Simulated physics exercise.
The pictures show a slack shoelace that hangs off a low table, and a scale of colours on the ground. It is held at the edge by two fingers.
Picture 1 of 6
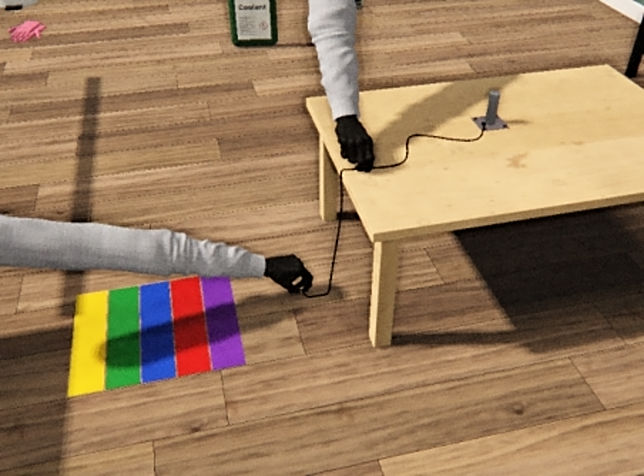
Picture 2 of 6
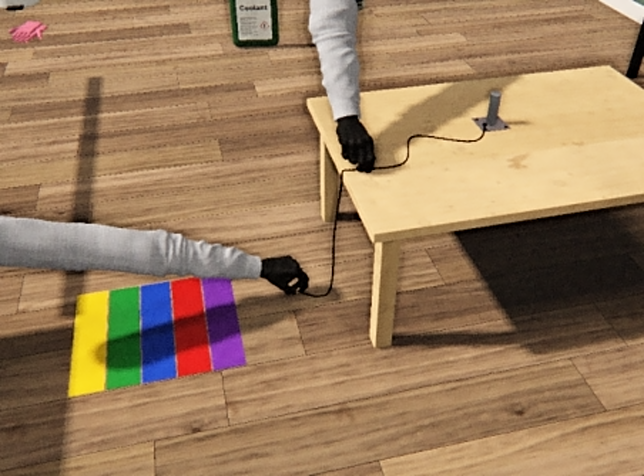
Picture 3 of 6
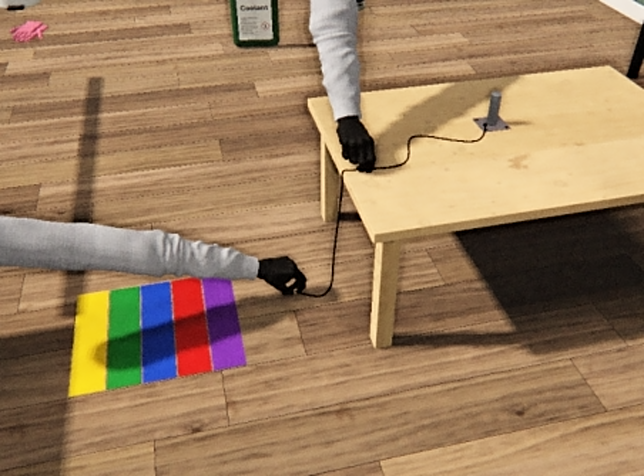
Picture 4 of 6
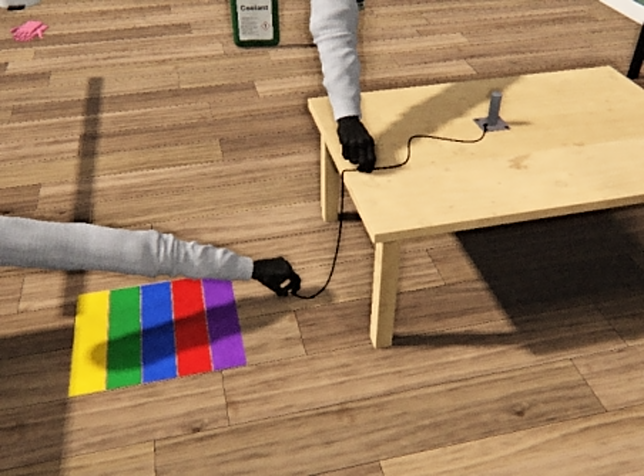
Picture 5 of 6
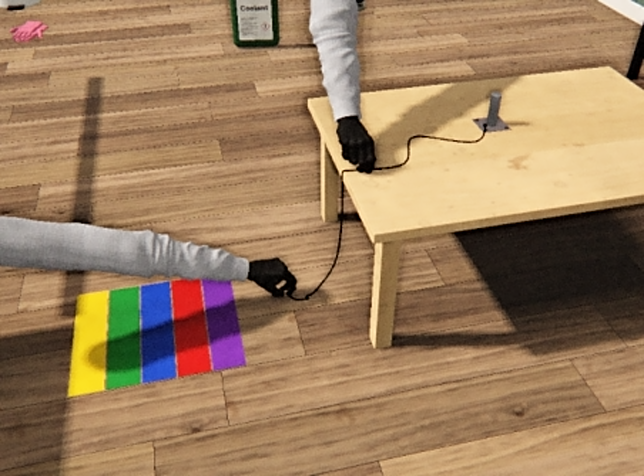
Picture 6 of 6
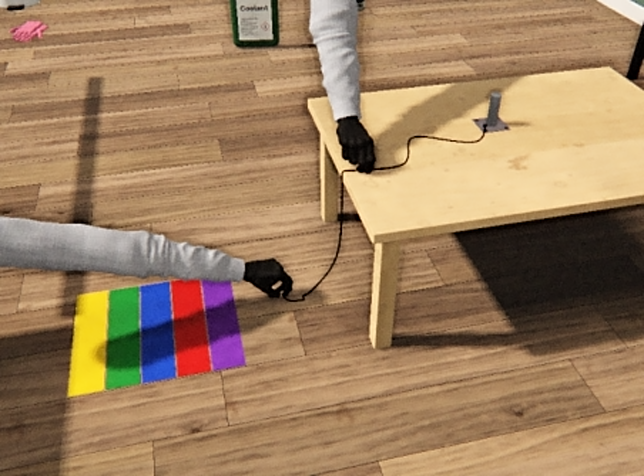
Two grey-sleeved arms with black gloves are seen from above in a wood-floored room, one reaching down to the near left edge of a pale low table, the other in from the left. A thin dark cord runs from a small grey stand across the tabletop and over the edge, near yellow, green, blue, red and purple stripes. The lower hand draws the cord's end slightly left while the rest stays still.
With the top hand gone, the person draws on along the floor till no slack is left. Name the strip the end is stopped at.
Blue.
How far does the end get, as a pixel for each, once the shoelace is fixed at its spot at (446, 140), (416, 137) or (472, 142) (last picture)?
Per try (px, approx.): (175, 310); (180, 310); (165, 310).
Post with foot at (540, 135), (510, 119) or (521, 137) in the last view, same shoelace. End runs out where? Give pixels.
First try about (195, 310), second about (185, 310), third about (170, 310).
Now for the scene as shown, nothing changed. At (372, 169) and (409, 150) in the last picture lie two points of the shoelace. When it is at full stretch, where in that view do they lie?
They end up at (326, 180) and (379, 155).
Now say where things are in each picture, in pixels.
End (302, 289); purple (226, 348); red (193, 354); blue (158, 360); green (123, 367); yellow (87, 373), in the first frame.
End (298, 291); shoelace through (481, 138) (421, 136) (402, 164) (342, 180) (334, 235) (332, 283), in the second frame.
End (295, 291), in the third frame.
End (290, 292); shoelace through (482, 138) (421, 136) (402, 164) (343, 180) (340, 235) (327, 283), in the fourth frame.
End (286, 293), in the fifth frame.
End (282, 294); shoelace through (481, 139) (421, 137) (402, 165) (342, 180) (341, 235) (320, 282), in the sixth frame.
Soon after, end near (208, 306); over purple.
Then, end near (172, 311); over red.
At full stretch, end near (152, 315); over blue. Over blue.
